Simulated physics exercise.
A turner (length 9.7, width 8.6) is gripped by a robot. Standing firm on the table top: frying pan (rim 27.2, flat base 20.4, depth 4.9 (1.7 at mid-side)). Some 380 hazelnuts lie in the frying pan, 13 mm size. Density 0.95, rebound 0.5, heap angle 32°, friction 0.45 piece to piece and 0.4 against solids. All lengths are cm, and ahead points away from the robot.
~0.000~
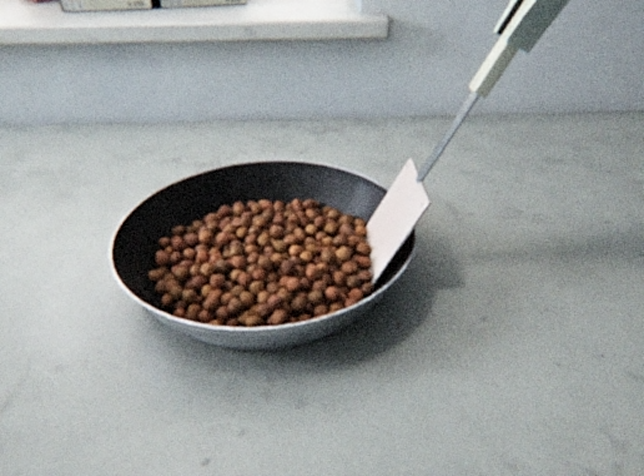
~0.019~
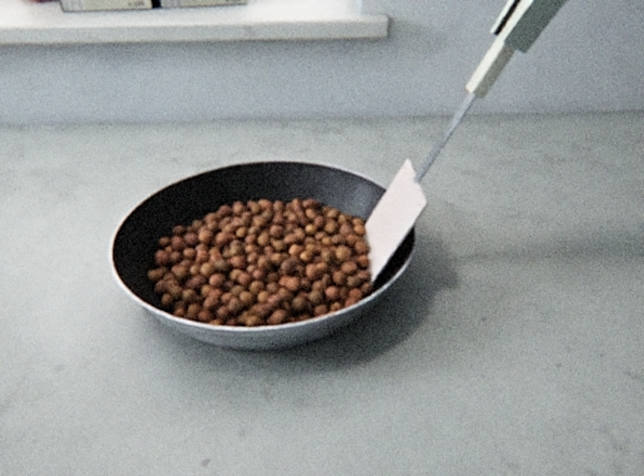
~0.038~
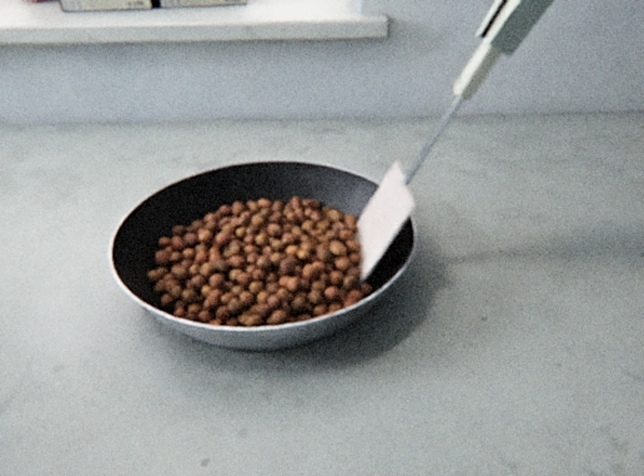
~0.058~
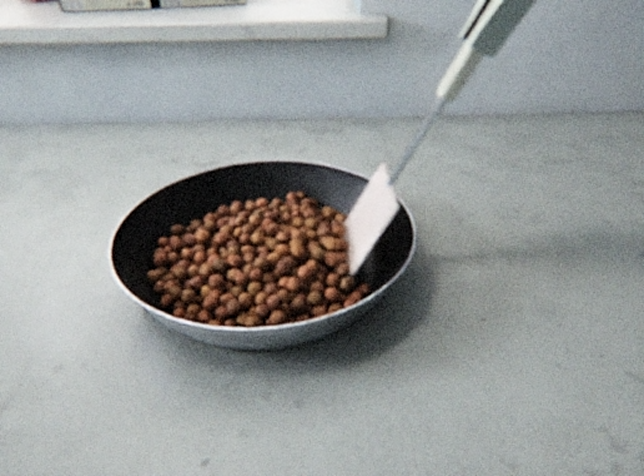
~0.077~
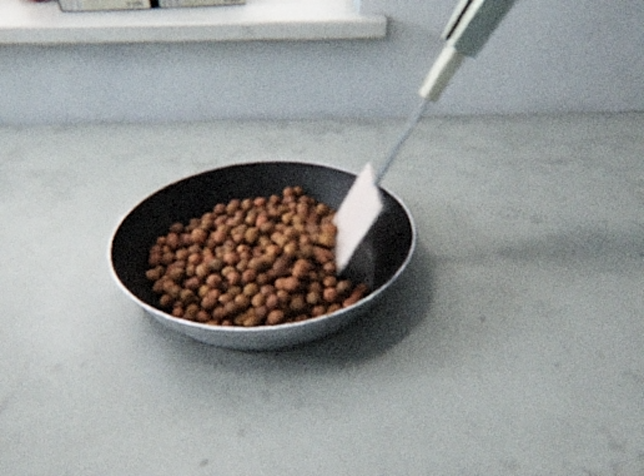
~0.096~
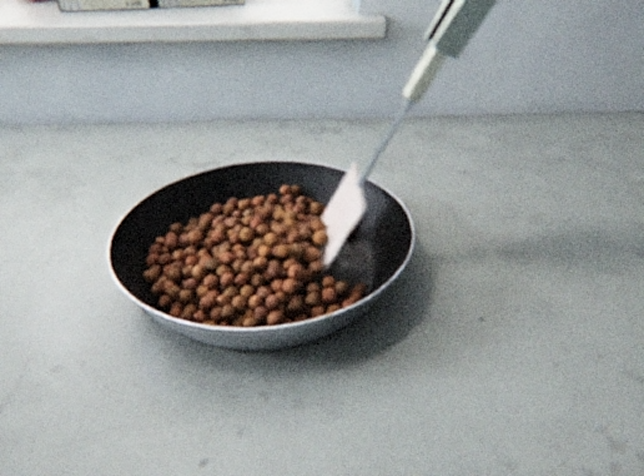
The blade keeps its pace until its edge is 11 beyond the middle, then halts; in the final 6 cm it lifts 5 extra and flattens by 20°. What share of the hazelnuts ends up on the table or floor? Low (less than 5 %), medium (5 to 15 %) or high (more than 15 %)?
A high share, more than 15 %, ends on the table or floor.
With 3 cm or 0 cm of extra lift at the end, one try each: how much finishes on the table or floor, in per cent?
About 30 and 25 per cent.
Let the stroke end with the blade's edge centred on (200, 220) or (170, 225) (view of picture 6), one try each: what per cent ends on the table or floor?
About 0 and 10 per cent.
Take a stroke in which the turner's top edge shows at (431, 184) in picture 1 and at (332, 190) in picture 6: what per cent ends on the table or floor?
About 35 per cent.
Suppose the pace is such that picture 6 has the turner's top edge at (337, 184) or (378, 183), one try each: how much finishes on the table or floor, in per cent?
Some 30 and 20 per cent.
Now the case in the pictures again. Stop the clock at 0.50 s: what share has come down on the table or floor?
Roughly 10 per cent.
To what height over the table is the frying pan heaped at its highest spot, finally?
Some 4.5 cm.
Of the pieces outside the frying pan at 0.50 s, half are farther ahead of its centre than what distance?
Some 24 cm.
After 0.18 s, sloping 63°, highest piece 6 above the table; 380 in the frying pan.
After 0.26 s, sloping 57°, highest piece 7 above the table; 380 in the frying pan.
After 0.50 s, sloping 43°, highest piece 12 above the table; 281 in the frying pan, 43 on the table or floor, 56 on the blade or in flight.
After 1.55 s, sloping 43°, highest piece 4 above the table; 281 in the frying pan, 99 on the table or floor.
At rest, 281 in the frying pan, 99 on the table or floor. That is 26 % on the table or floor.
